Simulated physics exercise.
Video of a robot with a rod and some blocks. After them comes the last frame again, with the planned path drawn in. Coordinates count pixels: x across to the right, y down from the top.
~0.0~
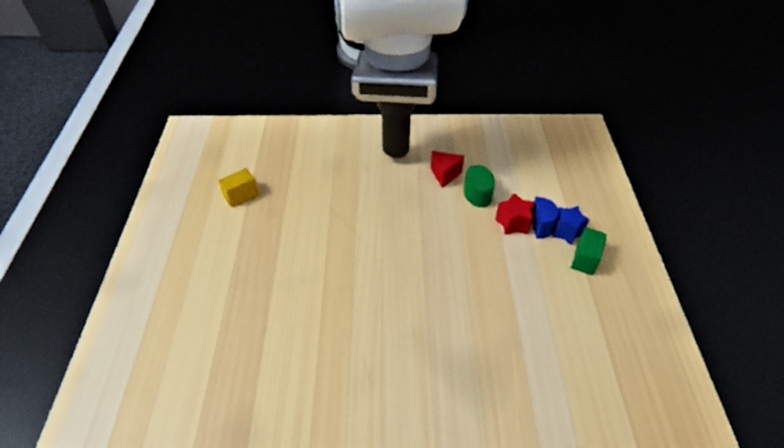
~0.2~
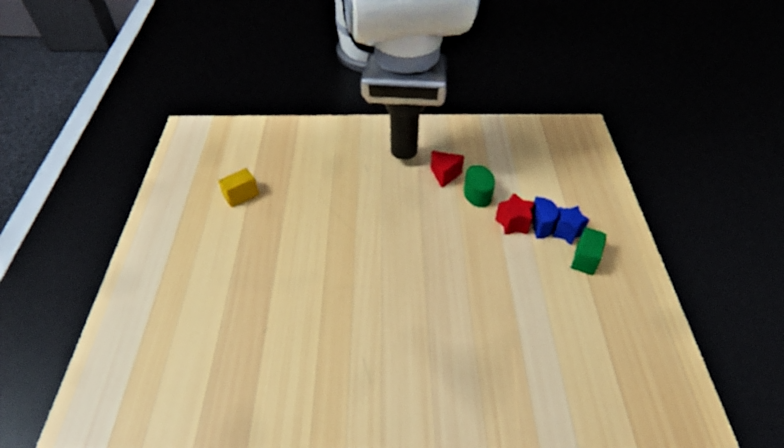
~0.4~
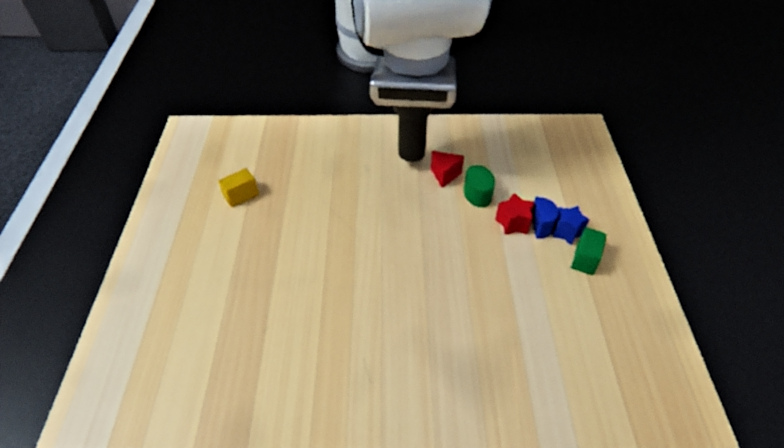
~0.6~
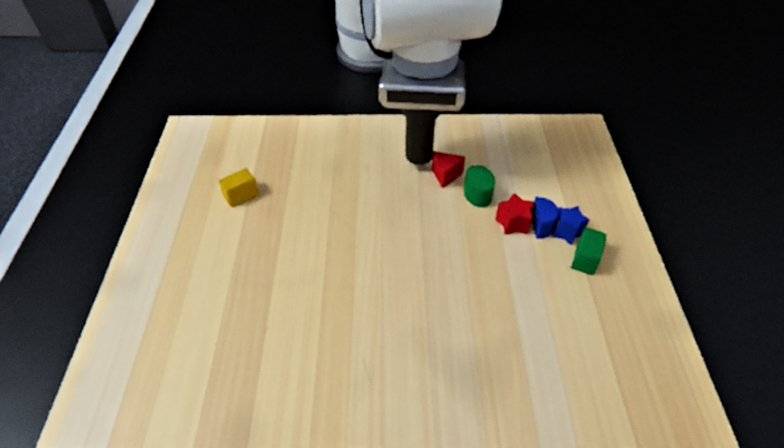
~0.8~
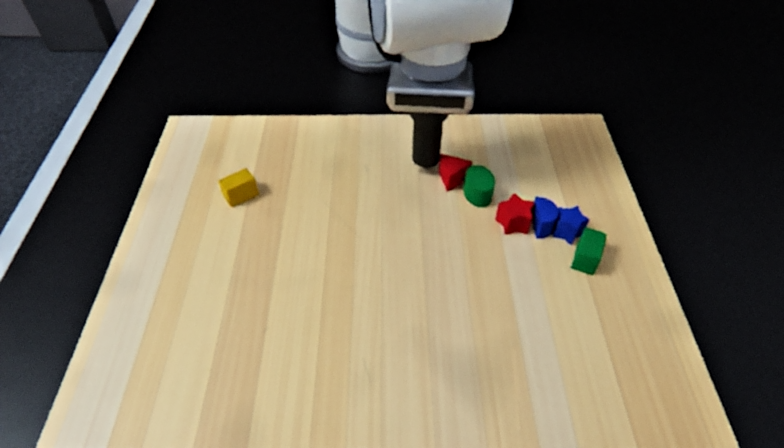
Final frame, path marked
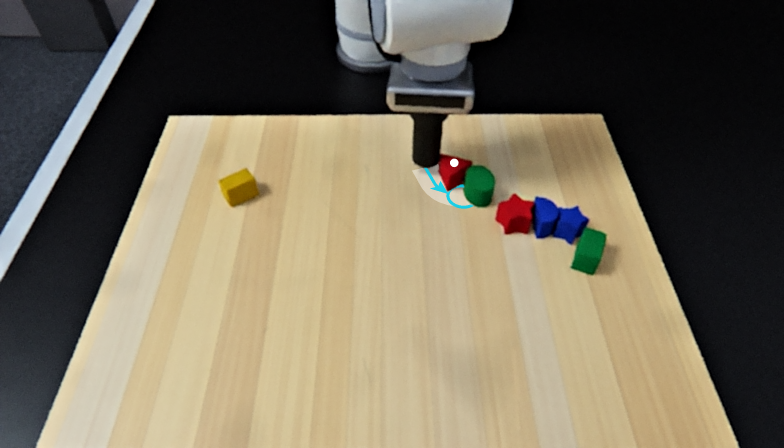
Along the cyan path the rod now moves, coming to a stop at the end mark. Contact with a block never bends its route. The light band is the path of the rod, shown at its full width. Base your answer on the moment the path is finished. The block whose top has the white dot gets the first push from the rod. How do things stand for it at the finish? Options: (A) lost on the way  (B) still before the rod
Option B.
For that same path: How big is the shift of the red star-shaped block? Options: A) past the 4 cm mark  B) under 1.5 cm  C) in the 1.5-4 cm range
Choice B: Under 1.5 cm.
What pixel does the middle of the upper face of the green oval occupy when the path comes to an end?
Expect it around (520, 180).
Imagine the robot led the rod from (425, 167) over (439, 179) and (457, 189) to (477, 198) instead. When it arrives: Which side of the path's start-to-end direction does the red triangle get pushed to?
Measured against the direction from start to end, the red triangle shifts toward the left-hand side.
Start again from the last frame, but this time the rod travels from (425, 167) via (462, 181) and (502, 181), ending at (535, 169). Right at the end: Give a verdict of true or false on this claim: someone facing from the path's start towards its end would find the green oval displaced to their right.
The statement is correct.
The line goes from (425, 167) by way of (433, 180) and (444, 192) to (463, 196); the dot is on the red triangle.
On the path given first. Halfway along, rod (438, 178); red triangle (473, 172), turned 55° anticlockwise; green oval (499, 181), turned 20° clockwise.
At the end, rod (464, 188); red triangle (489, 172), turned 105° anticlockwise; green oval (520, 180), turned 50° clockwise; red star-shaped block unmoved.
